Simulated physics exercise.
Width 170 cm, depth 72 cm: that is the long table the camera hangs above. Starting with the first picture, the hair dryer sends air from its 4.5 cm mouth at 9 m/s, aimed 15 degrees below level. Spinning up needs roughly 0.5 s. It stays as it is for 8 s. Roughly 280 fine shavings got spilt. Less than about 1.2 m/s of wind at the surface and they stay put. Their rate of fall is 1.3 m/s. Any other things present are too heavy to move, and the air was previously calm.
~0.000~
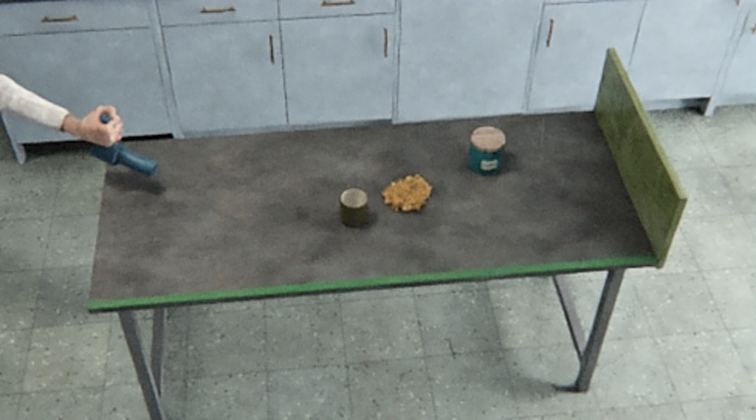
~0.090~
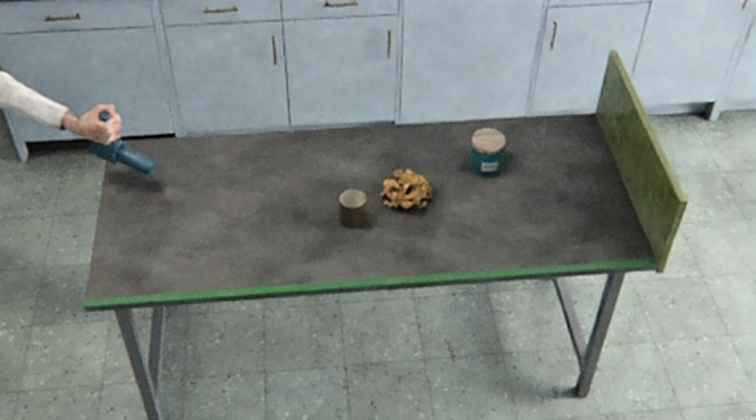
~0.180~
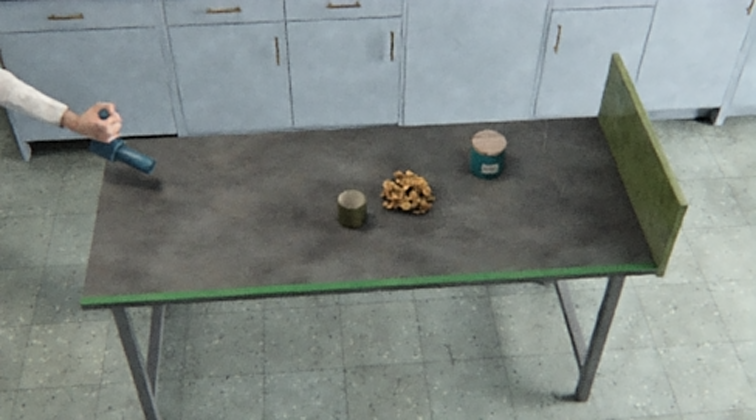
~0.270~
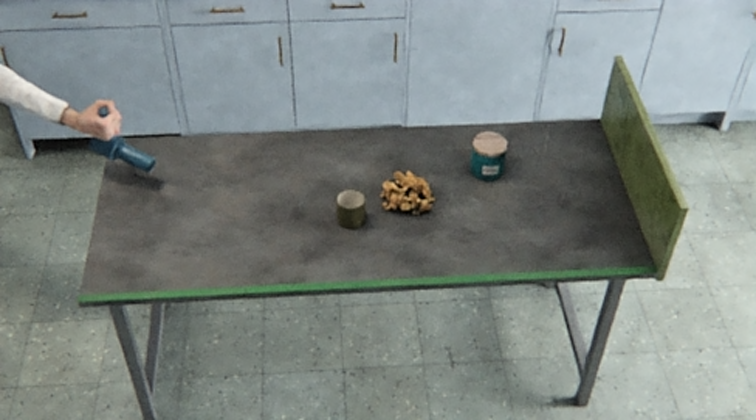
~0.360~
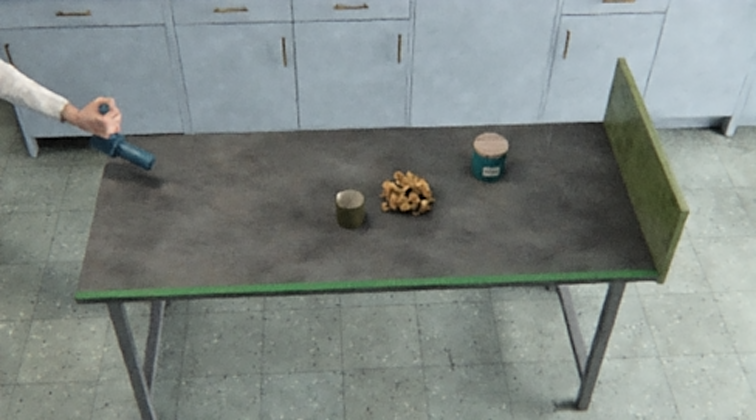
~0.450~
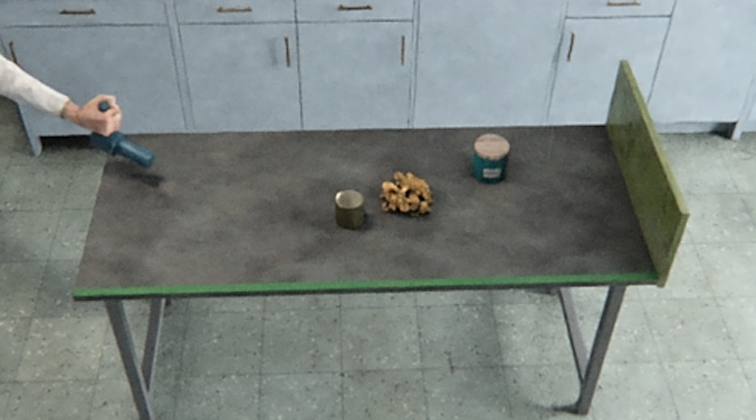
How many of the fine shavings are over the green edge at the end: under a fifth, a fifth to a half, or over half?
There I expect under a fifth of them.
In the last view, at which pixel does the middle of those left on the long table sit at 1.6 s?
I'd point to somewhere around (470, 200).
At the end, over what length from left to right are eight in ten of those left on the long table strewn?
Looks like some 60 cm to me.
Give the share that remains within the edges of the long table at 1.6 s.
That works out to roughly 100 % remaining.
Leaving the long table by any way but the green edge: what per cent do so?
My best guess is roughly 0 %.
After 1.6 s, 0 % are over the green edge; the middle of those still in play is near (470, 200); 8 % have settled or left.
After 2.6 s, 0 % are over the green edge; the middle of those still in play is near (487, 198); 14 % have settled or left.
After 4.4 s, 0 % are over the green edge; the middle of those still in play is near (506, 200); 26 % have settled or left.
After 8.0 s, at the end, 0 % are over the green edge; the middle of those still in play is near (527, 197).
